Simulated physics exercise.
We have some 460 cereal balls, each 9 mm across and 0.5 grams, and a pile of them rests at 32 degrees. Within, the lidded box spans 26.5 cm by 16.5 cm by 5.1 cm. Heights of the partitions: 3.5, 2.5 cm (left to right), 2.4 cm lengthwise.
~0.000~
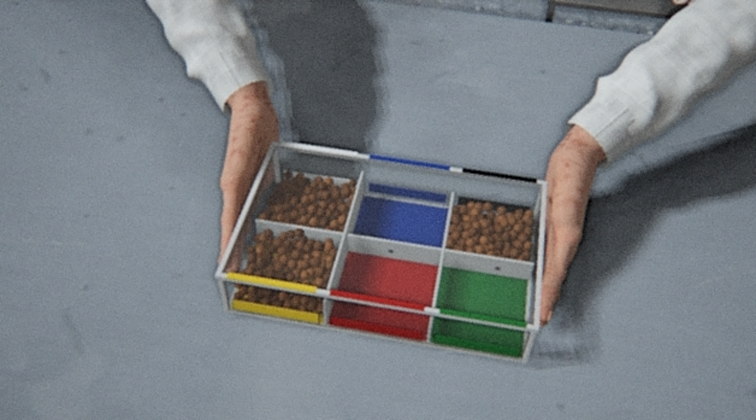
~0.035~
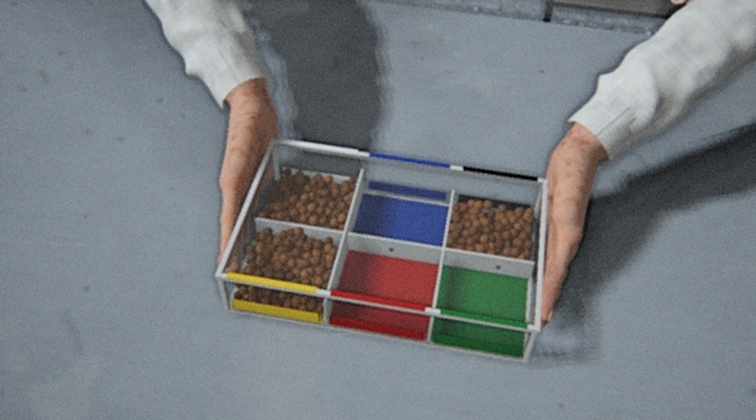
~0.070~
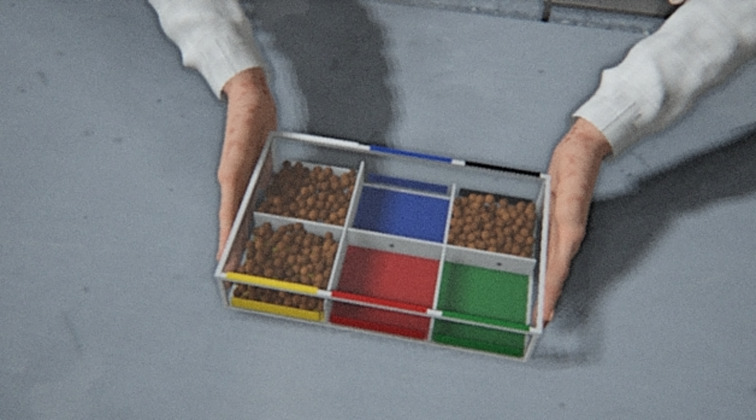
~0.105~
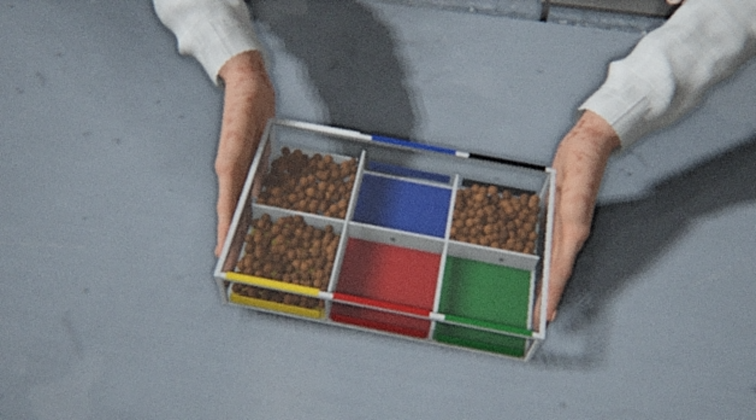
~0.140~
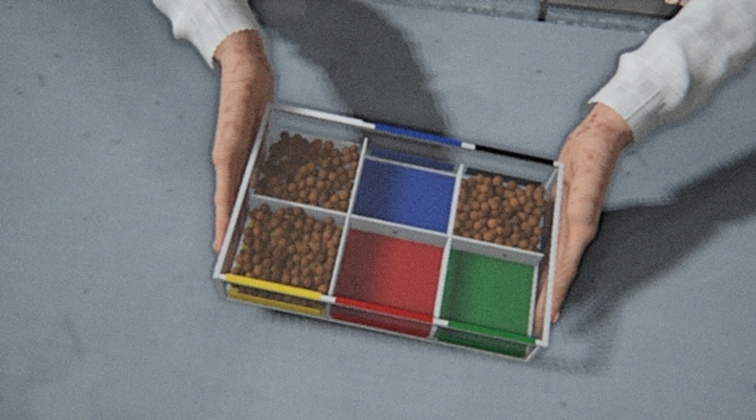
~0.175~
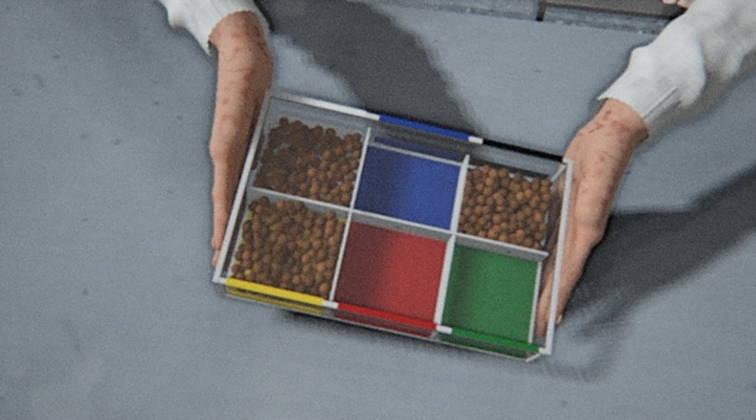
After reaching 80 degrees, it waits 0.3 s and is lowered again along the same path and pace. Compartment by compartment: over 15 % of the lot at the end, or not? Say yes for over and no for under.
Red: No; blue: No; green: Yes; yellow: Yes; white: No; black: No.
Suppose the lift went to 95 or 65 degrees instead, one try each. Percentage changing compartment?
Some 60 and 35 per cent.
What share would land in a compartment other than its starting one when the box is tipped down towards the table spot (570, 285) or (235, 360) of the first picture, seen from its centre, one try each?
10 and 40 %.
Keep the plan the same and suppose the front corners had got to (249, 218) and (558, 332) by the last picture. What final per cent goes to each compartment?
In per cent, the final split is red 0, blue 0, green 10, yellow 30, white 25, black 30.
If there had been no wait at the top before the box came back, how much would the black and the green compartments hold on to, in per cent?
Black 10; green 25.
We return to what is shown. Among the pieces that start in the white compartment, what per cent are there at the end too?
Share retained: Approx. 20 %.
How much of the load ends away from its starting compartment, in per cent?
Near 50 per cent, all told.
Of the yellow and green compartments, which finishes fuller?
It's the yellow one that holds more.
After 0.68 s, tilt 80 degrees; red 5 %, green 20 %, yellow 50 %, white 10 %, black 10 %.
After 1.02 s, tilt 47 degrees; red 5 %, green 25 %, yellow 55 %, white 5 %, black 10 %.
Then, at 1.46 s, tilt 0 degrees; red 5 %, green 25 %, yellow 55 %, white 5 %, black 10 %.
At rest (1.9 s), red 5 %, blue 0 %, green 25 %, yellow 55 %, white 5 %, black 10 %.
